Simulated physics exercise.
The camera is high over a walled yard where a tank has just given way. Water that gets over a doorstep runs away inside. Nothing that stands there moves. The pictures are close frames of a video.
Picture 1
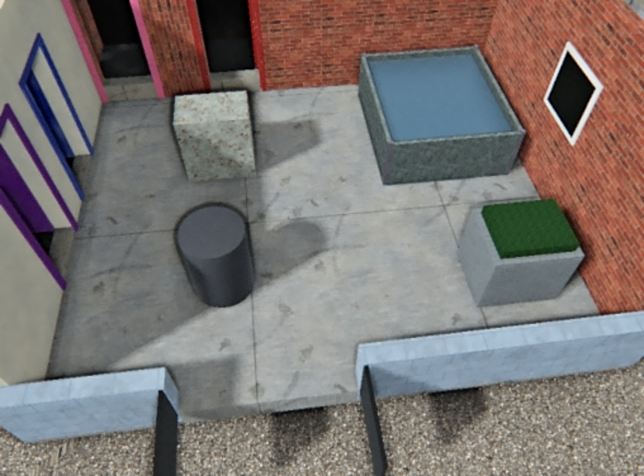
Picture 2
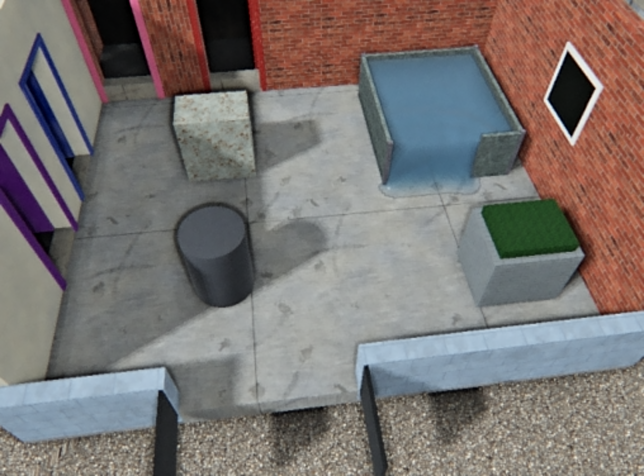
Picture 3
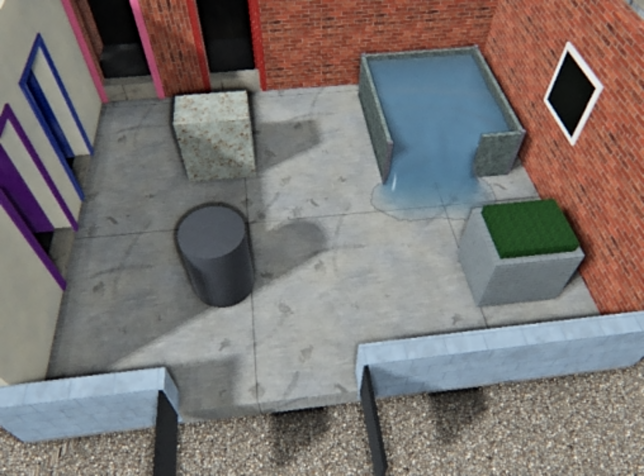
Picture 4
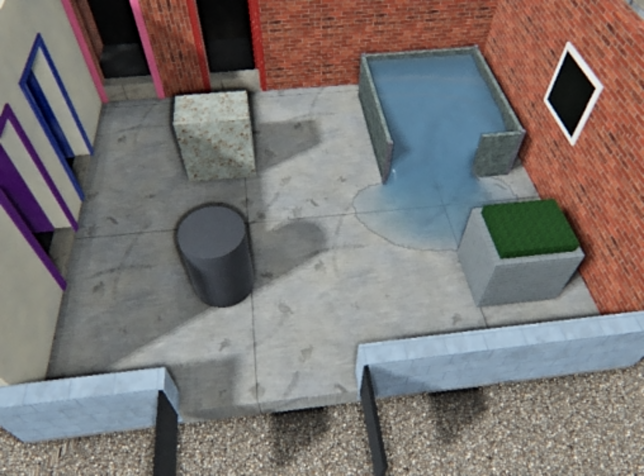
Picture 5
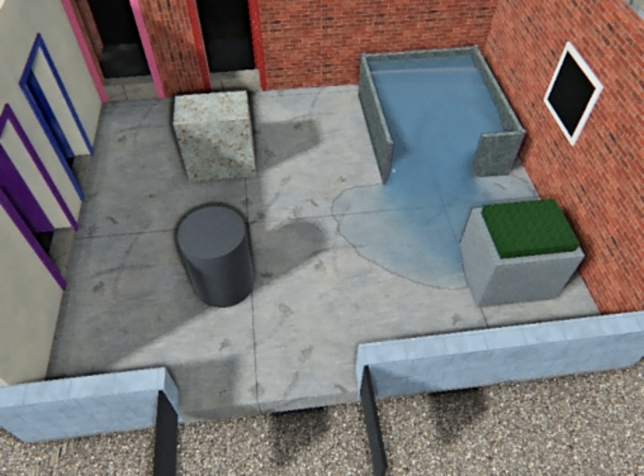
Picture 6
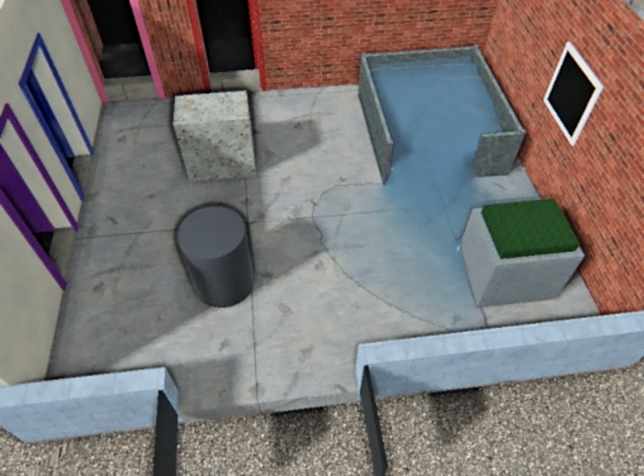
Water pours through a gap in the tank's front wall and spreads across the walled yard.
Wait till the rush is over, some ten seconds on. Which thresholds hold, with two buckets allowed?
One by one: The blue door holds within the limit; the red door holds within the limit; the pink door holds within the limit; the purple door holds within the limit.
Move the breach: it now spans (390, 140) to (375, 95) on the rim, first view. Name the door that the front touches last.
I say the blue one.
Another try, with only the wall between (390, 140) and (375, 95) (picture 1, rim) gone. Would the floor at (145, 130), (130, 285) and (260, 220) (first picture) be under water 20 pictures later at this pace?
One after the other: Under water, awash, covered.
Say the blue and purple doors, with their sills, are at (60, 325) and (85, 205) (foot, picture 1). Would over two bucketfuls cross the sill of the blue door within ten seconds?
Blue is over.
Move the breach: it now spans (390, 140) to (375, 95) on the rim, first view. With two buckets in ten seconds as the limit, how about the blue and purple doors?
One by one: The blue one passes that mark; the purple one takes more.
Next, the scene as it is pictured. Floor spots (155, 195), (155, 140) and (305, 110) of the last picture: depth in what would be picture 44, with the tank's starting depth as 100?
About 4, 2 and 2 per cent.
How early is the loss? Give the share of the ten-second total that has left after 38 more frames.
Some 70 per cent.
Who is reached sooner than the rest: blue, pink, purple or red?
The door marked purple.
A moment on, water covers 30 % of the floor; the blue door not reached, the red door not reached, the pink door not reached, the purple door not reached.
Next, water covers 40 % of the floor; the blue door not reached, the red door not reached, the pink door not reached, the purple door not reached.
Then, water covers 50 % of the floor; the blue door not reached, the red door not reached, the pink door not reached, the purple door not reached.
Later, water covers 80 % of the floor; the blue door wet at the sill, nothing in, the red door wet at the sill, nothing in, the pink door not reached, the purple door wet at the sill, nothing in.
In the end, water covers 100 % of the floor; the blue door wet at the sill, nothing in, the red door wet at the sill, nothing in, the pink door wet at the sill, nothing in, the purple door wet at the sill, nothing in.
